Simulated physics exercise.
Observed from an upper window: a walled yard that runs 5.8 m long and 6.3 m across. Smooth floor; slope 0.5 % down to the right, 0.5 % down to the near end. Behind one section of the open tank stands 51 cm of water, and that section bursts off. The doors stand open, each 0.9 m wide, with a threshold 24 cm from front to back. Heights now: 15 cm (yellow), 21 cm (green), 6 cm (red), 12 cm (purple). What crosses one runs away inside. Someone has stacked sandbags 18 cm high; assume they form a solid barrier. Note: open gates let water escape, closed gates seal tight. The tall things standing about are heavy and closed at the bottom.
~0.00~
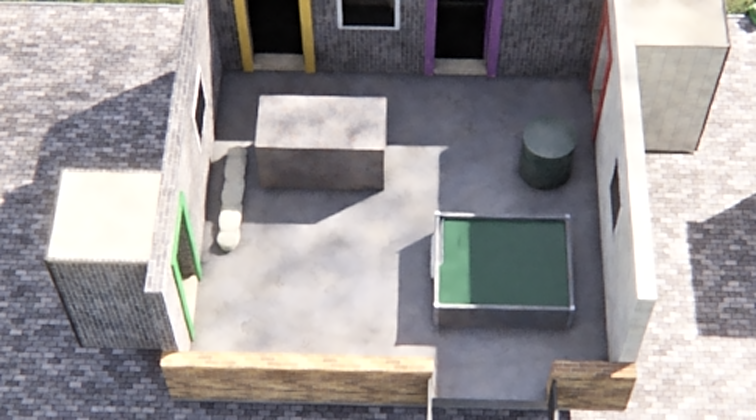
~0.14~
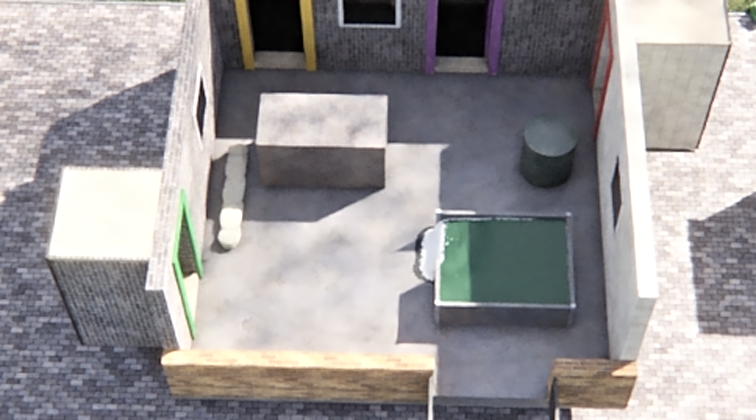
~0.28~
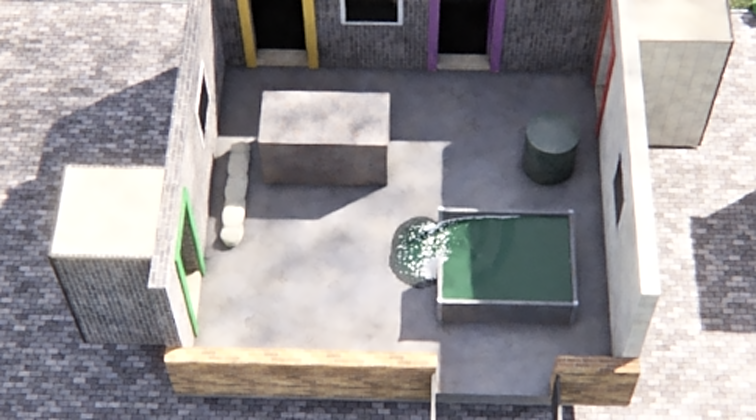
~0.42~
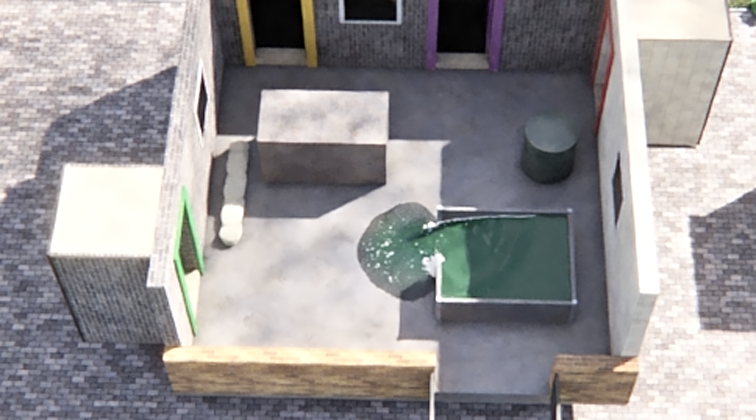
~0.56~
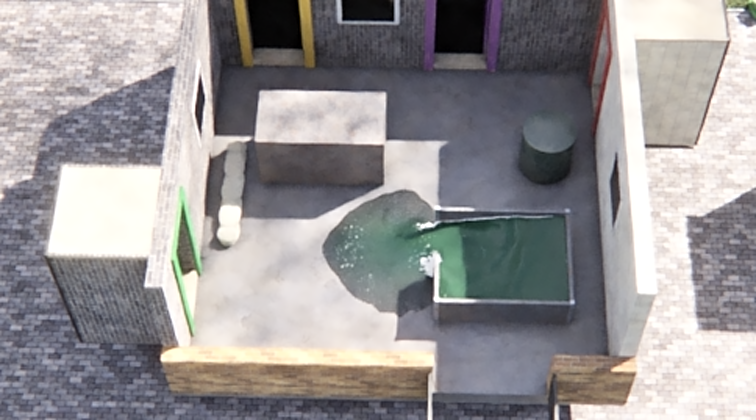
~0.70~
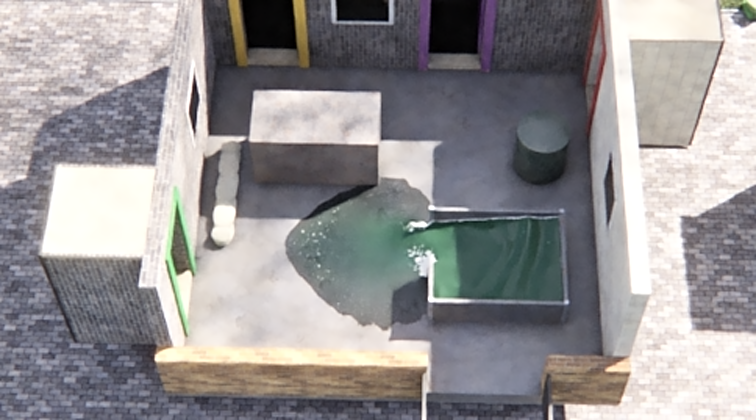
Green water burst out of the left side of an open tank in a walled yard, then fanned leftward across the grey floor in a widening, foamy puddle, passing below a large block.
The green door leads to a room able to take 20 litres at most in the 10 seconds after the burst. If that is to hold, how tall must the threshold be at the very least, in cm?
Close to 11.5 cm is just enough.
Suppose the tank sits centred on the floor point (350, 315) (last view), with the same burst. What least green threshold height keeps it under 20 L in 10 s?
23 cm, give or take.
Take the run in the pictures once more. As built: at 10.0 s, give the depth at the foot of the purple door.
2.0 cm.
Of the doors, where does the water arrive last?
Red, last of all.
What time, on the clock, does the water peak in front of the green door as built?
I'd say near 2.6 seconds.
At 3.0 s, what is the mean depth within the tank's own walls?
It averages near 27 cm.
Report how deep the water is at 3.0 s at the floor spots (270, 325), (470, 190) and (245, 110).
About 2, 0 and 3 cm respectively.
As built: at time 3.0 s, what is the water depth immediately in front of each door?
Centimetres: Yellow = 3, green = 15, red = 0, purple = 0.
After 1.4 s water covers 25 % of the floor, deepest (29 cm) near (425, 252); it has not reached the green door.
After 3.0 s water covers 40 % of the floor, deepest (24 cm) near (182, 371); 15 cm at the green door, 0 litres in over its 21 cm threshold.
After 10.0 s water covers 90 % of the floor, deepest (10 cm) near (593, 370); 8 cm at the green door, 0 litres in over its 21 cm threshold.
At the green door as built, the water arrived by 1.7 s and peaked near 16 cm at 2.6 s.
Run again over the same 10 s with other heights there, 33 litres in over 10.5 cm, 5 litres over 14.5 cm. The limit of 20 litres is kept from about 11.5 cm up.
